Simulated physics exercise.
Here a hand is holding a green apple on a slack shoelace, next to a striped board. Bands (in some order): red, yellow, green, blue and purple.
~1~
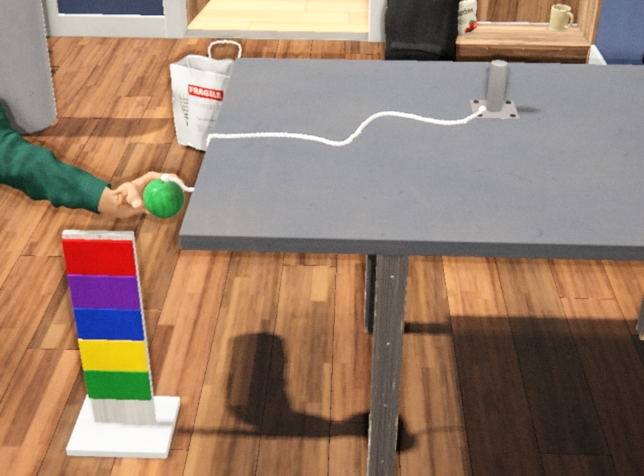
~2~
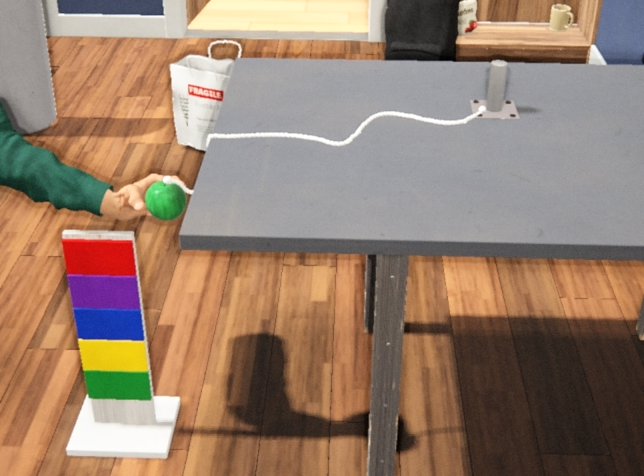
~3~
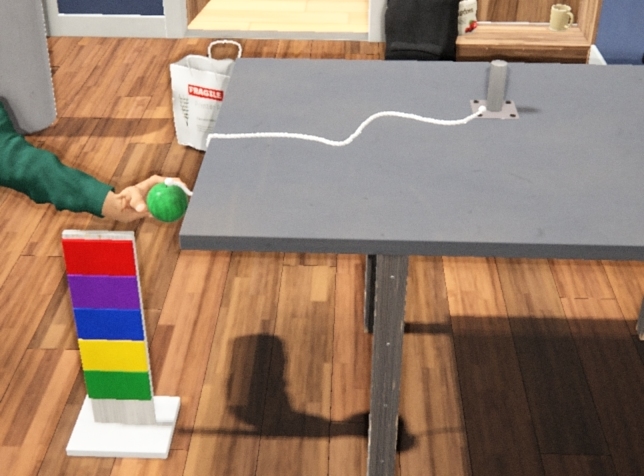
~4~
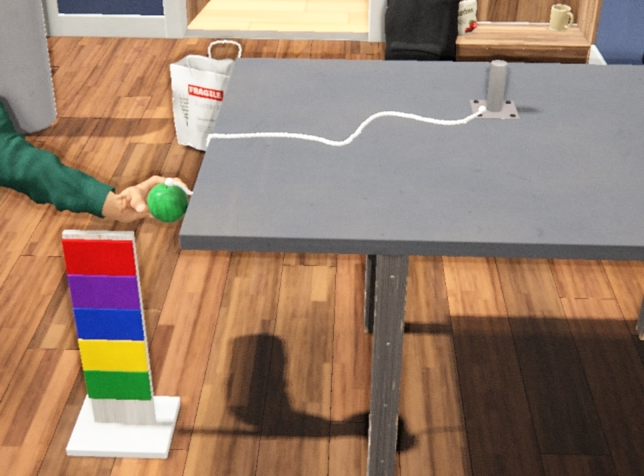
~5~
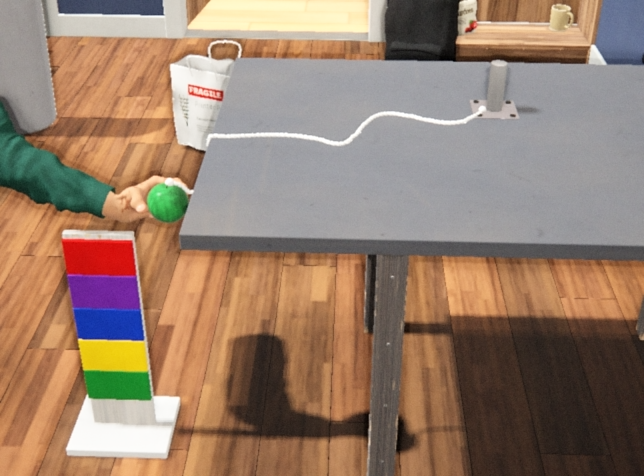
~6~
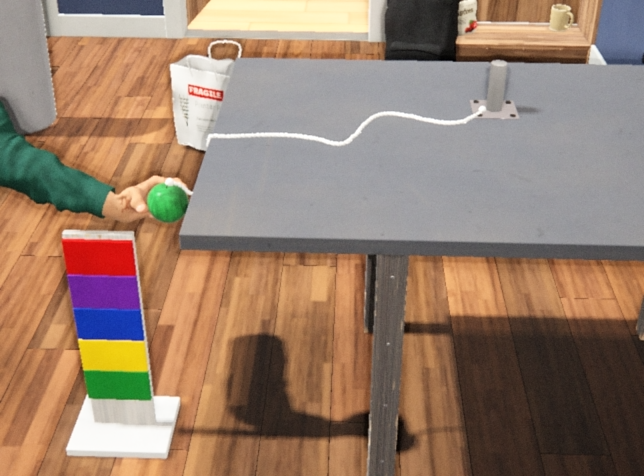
To begin with, a hand in a green sleeve holds a green ball-like object just off the left edge of a gray table, where a slack white cord winds across from a metal post. The hand shifts very slightly right, then stays nearly still above a colour-banded stand.
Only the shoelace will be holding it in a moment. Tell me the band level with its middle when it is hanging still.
That is the purple band.
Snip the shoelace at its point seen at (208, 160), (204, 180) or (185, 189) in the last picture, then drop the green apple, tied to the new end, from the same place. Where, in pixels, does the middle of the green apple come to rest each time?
I'd put it around (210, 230) for the first cut, (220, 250) for the second and (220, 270) for the third.
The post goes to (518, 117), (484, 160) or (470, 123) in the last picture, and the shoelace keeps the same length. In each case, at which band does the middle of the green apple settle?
Answer, in order: Purple, blue, blue.
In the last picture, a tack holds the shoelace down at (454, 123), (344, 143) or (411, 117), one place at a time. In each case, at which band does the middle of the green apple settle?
Going through them one at a time, the answers are purple; red; purple.
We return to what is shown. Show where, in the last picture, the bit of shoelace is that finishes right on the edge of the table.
That spot is roughly at (272, 135).
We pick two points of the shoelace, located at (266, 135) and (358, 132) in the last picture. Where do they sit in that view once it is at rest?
They end up at (211, 143) and (314, 124).
Soon after, apple near (207, 277); level with purple.
After that, apple near (231, 278); level with purple.
In the end, apple near (218, 285); level with purple. Its centre hangs level with the purple band.
